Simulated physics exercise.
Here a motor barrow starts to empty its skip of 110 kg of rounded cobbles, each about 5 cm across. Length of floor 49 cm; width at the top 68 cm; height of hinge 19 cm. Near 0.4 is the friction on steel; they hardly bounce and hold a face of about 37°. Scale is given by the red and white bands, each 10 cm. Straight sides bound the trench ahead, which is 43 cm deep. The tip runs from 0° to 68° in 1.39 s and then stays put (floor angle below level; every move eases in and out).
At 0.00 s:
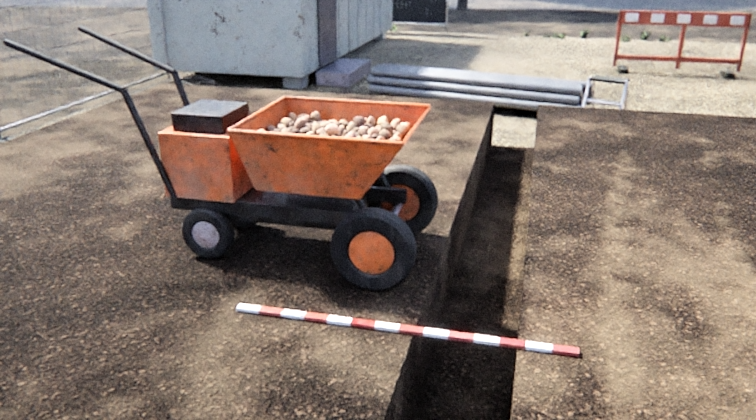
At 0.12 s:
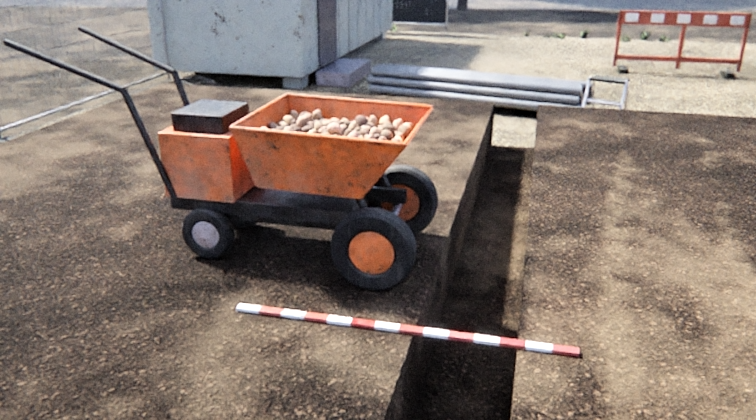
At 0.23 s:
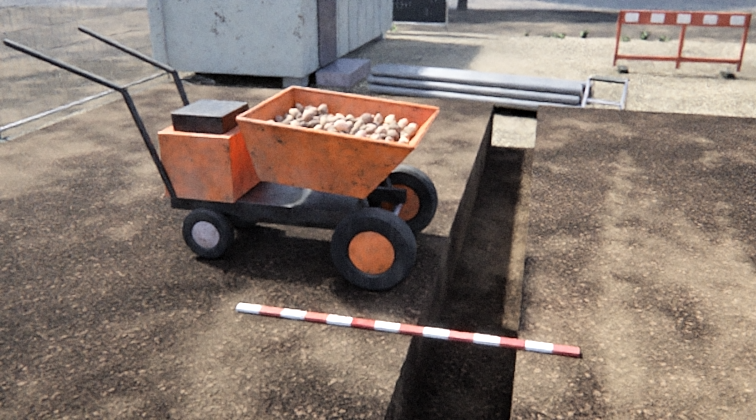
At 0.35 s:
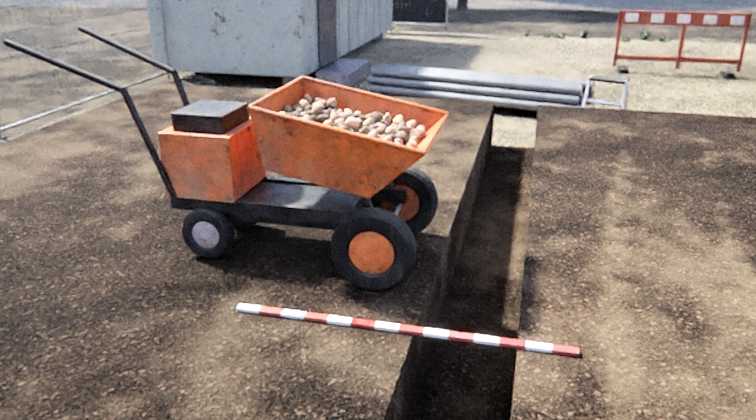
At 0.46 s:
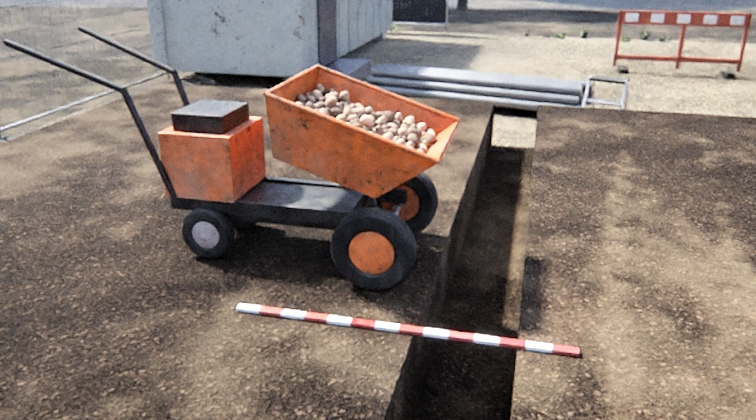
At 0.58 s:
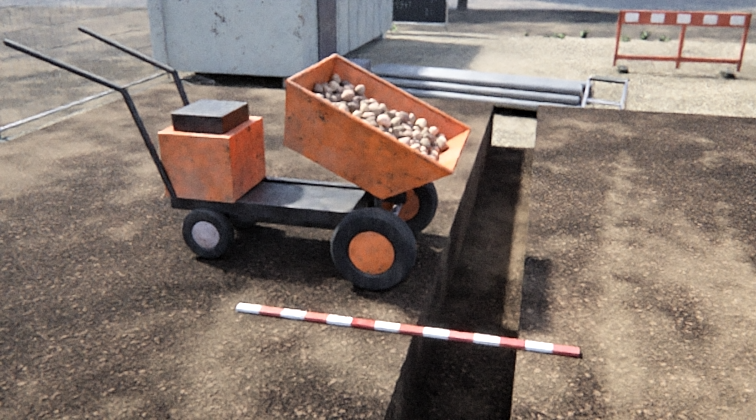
An orange motor barrow loaded with rounded stones stood beside a narrow trench, and its skip slowly tilted up at the back, leaning toward the right while the stones shifted a little inside.
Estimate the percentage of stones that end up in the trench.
Roughly 52 per cent.
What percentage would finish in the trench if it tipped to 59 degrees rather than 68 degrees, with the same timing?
About 40%.
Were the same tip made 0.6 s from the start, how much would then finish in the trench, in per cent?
Roughly 35% would finish there.
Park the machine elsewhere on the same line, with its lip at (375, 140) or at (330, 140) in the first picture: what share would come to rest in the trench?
Some 80 and some 100 per cent, in that order.
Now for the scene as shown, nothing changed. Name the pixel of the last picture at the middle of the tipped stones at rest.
Roughly at (513, 328).
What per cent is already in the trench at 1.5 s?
By then, around 10 percent.
After 1.0 s the floor is at 57°; 100 % in the skip; the foremost stones are at (484, 198).
After 1.5 s the floor is at 68°; 68 % in the skip, 10 % in the trench, 21 % past the trench; the foremost stones are at (584, 281).
After 1.8 s the floor is at 68°; 36 % in the skip, 17 % in the trench, 47 % past the trench; the foremost stones are at (674, 289).
After 3.8 s the floor is at 68°; 0 % in the skip, 52 % in the trench, 48 % past the trench; the foremost stones are at (747, 300).
